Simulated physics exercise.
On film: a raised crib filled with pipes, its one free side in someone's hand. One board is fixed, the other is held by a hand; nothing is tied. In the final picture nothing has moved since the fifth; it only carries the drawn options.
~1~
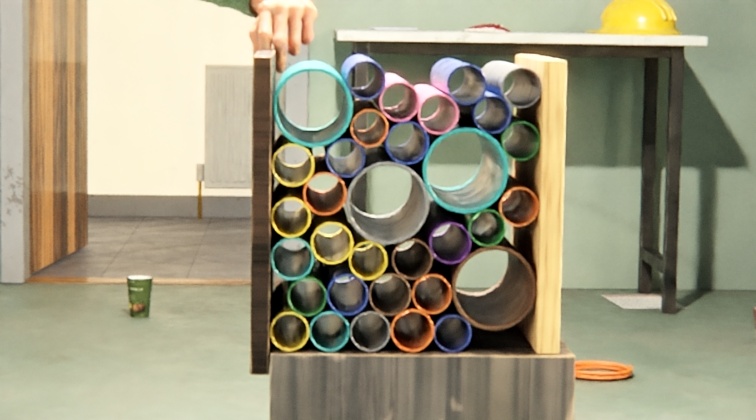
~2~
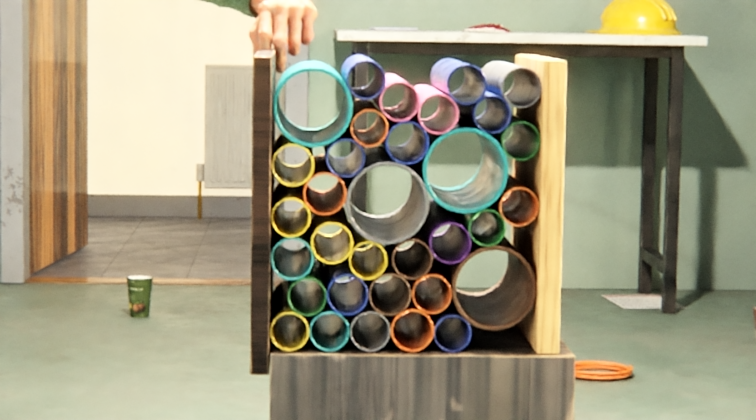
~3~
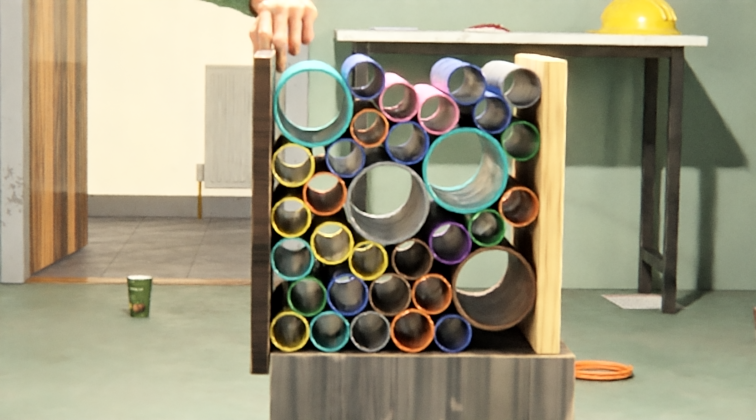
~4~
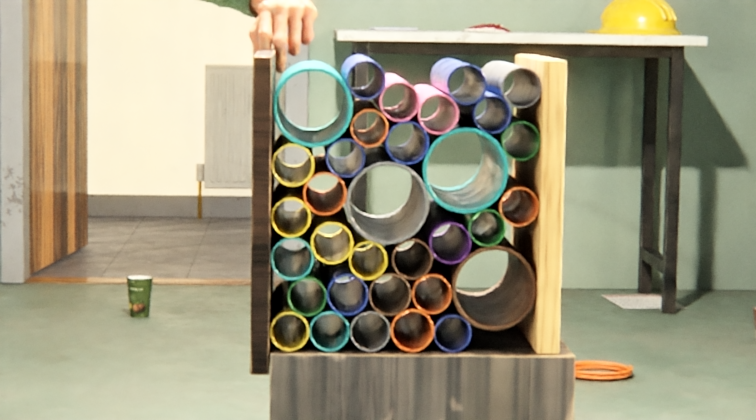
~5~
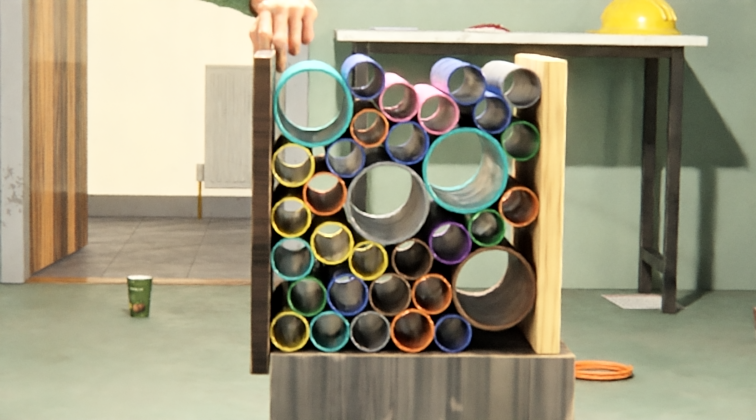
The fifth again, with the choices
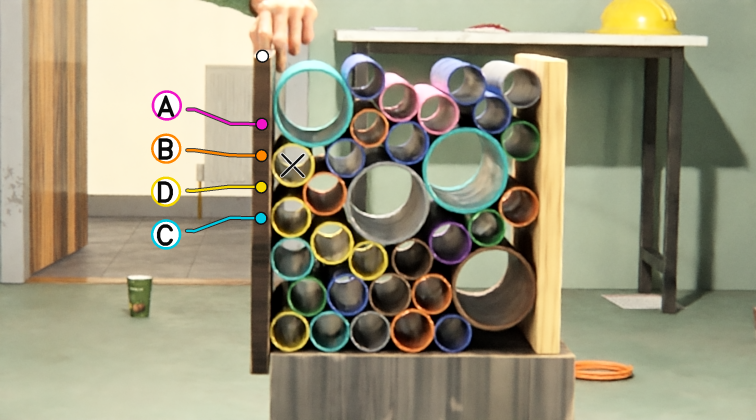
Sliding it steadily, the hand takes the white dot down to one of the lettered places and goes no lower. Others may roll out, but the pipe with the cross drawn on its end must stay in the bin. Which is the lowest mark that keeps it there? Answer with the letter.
The lowest mark that will do is D.
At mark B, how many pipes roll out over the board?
It comes to none.
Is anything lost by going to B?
No, at B.
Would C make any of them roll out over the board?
Yes, at C.
On the marked copy, A at (262, 124); B at (262, 155); C at (261, 218); D at (262, 187); the cross at (293, 165); the white dot at (263, 56).
Following D. Soon after the start, top of the board (272, 117).
Later, top of the board (271, 185).
In the end, top of the board (271, 187), none out over the board, the crossed one still inside.
As for the rest, A keeps the crossed one inside; B keeps the crossed one inside; C lets the crossed one out.
